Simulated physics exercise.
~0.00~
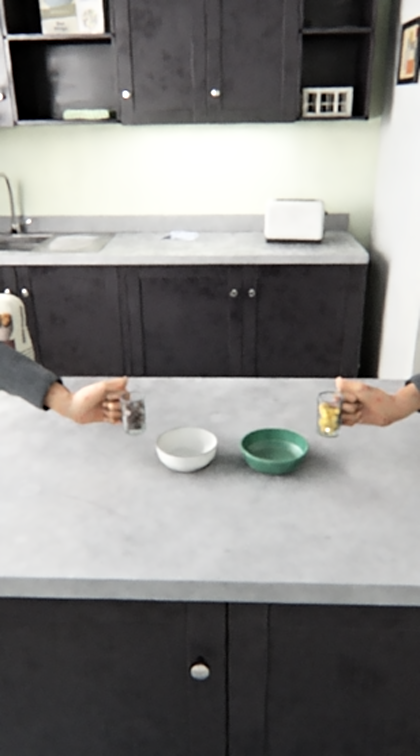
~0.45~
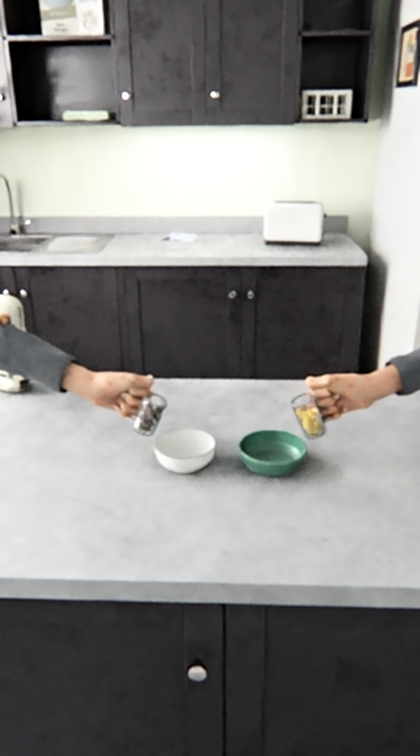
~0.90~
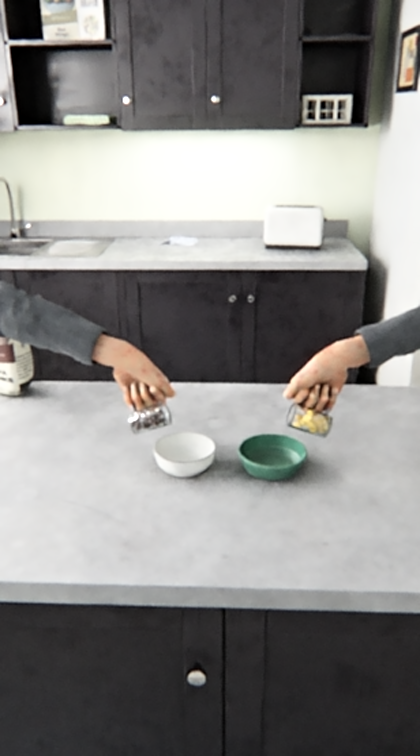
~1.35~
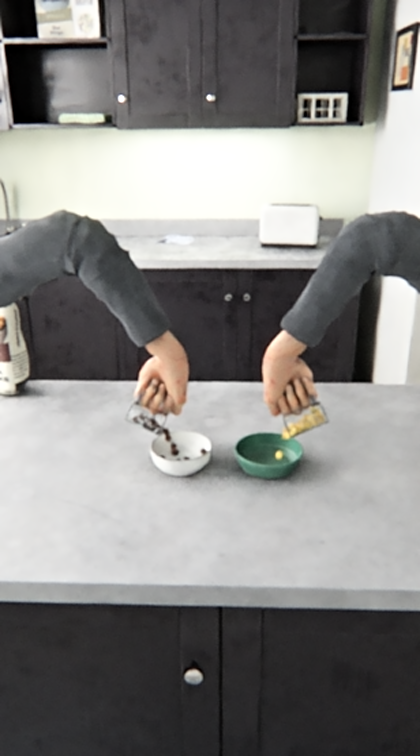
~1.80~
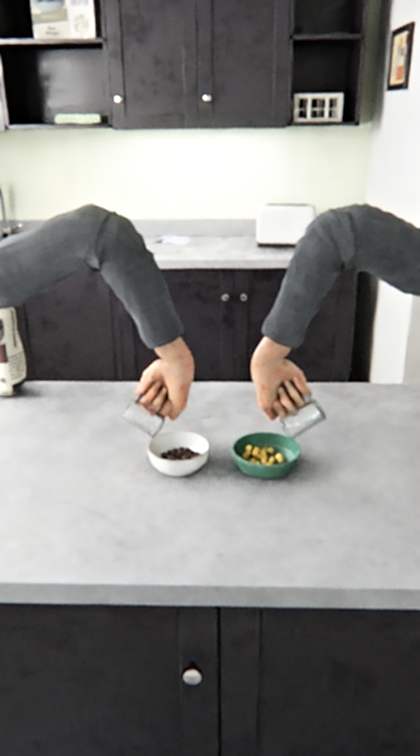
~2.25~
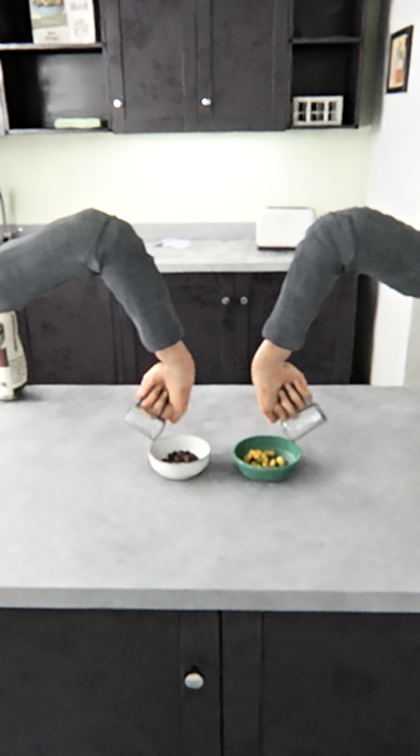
The clip shows two hands holding small clear cups over a white bowl and a green bowl on a grey counter, then tipping them so dark pieces fall into the left bowl and yellow pieces into the right, ending with both cups upturned and empty above the filled bowls.
